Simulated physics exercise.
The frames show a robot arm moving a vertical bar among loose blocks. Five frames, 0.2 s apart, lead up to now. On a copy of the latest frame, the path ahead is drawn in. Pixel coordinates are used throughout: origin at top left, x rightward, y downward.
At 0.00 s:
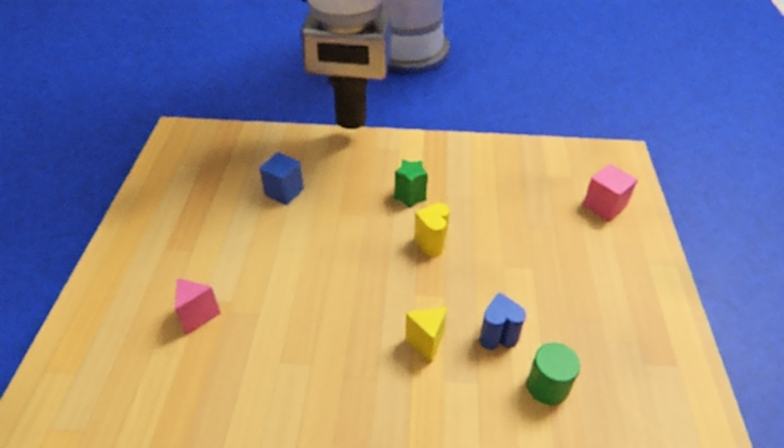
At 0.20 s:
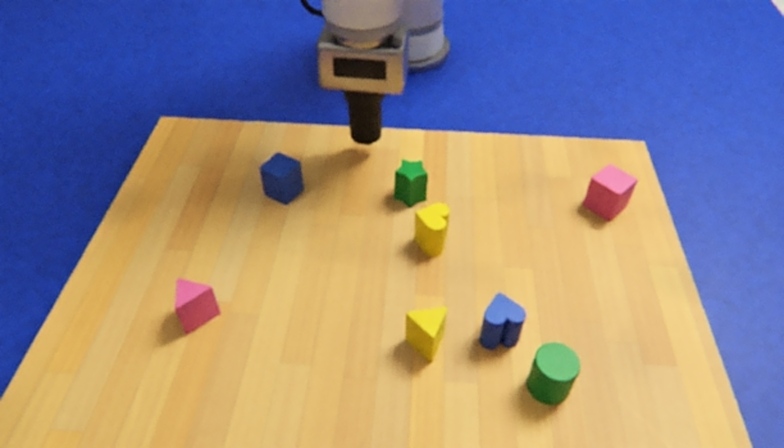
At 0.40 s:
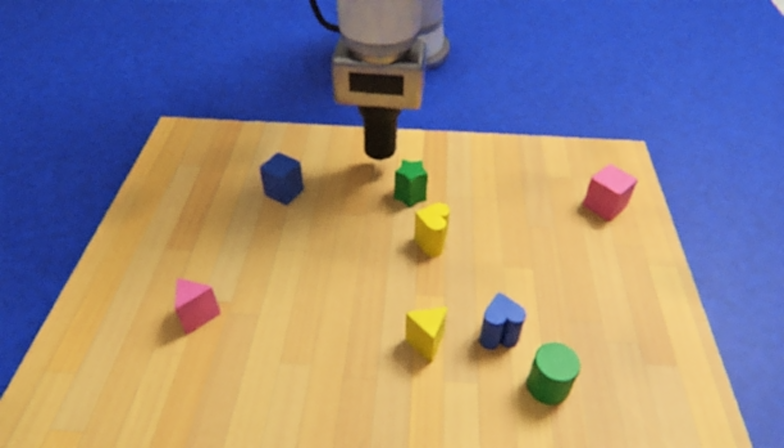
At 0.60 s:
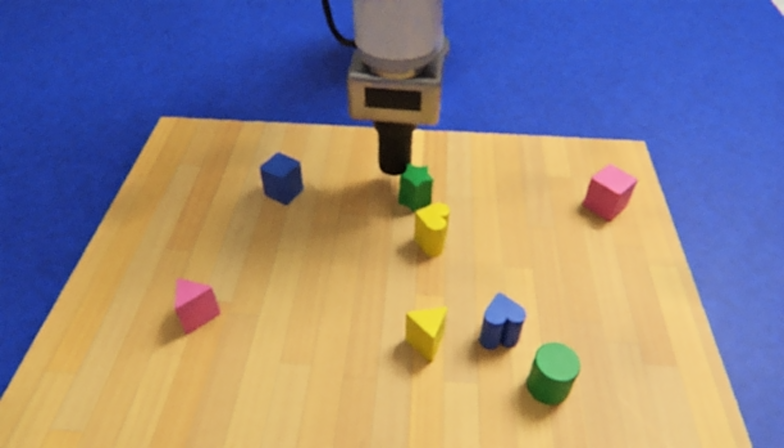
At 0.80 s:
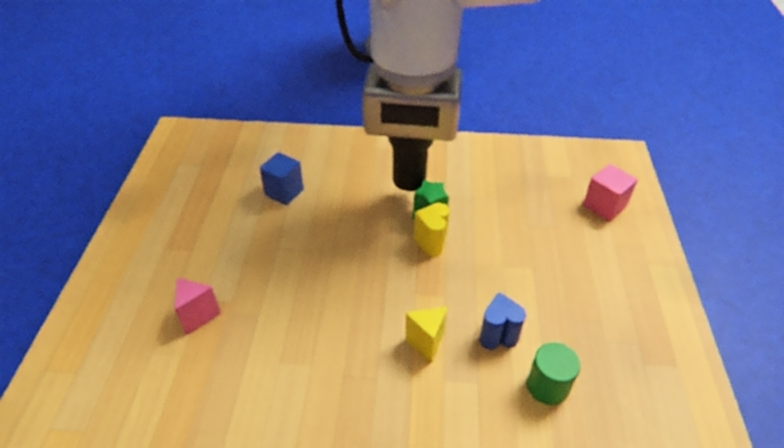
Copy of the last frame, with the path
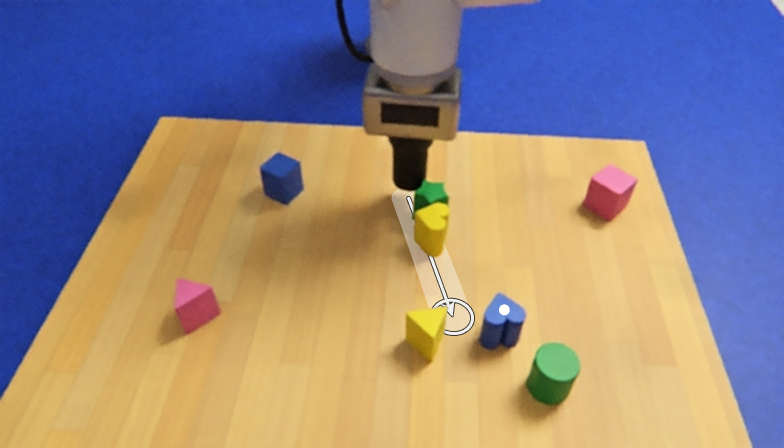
A robot arm with a black vertical bar reaches over the far edge of a pale wooden board on a blue surface, seen from above at a fixed angle. A blue cube, green star and yellow heart sit behind pink, yellow, blue and green blocks, with a pink cube at right. The bar slides right and nearer, then nudges the star toward the yellow heart.
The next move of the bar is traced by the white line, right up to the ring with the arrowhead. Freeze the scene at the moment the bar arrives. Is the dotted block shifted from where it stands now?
I believe not.
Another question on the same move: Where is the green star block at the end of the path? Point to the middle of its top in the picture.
When the path ends, it will be at (457, 211).
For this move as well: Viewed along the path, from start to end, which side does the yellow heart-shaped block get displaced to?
Well, taking the path from its start to its end as straight ahead, the yellow heart-shaped block moves to the left.
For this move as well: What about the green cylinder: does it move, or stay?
Right where it was.
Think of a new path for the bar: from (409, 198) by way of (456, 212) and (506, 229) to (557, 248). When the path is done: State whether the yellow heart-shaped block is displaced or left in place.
The push reaches it.
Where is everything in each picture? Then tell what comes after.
In the first picture, tip of the bar at (351, 121), middles of tops, green star block at (412, 168), yellow heart-shaped block at (434, 215), blue heart-shaped block at (504, 310), green cylinder at (558, 361).
In the second picture, bar at (366, 136), nothing pushed.
In the third picture, bar at (380, 151), nothing pushed.
In the fourth picture, bar at (395, 166), green star block at (417, 173).
In the fifth picture, bar at (409, 181), green star block at (432, 190), yellow heart-shaped block at (434, 215), blue heart-shaped block at (504, 310), green cylinder at (558, 361).
The line goes straight from (409, 198) to (452, 317); the dot is on the blue heart-shaped block.
On the path given first. One third of the way, bar at (423, 216); green star block at (456, 206), turned 25° anticlockwise; yellow heart-shaped block at (448, 228), turned 45° clockwise.
Two thirds of the way, bar at (438, 256); green star block at (457, 211), turned 55° anticlockwise; yellow heart-shaped block at (474, 253), turned 30° anticlockwise.
At the end, bar at (455, 300); green star block at (457, 211), turned 55° anticlockwise; yellow heart-shaped block at (483, 263), turned 80° anticlockwise; blue heart-shaped block unmoved; green cylinder unmoved.
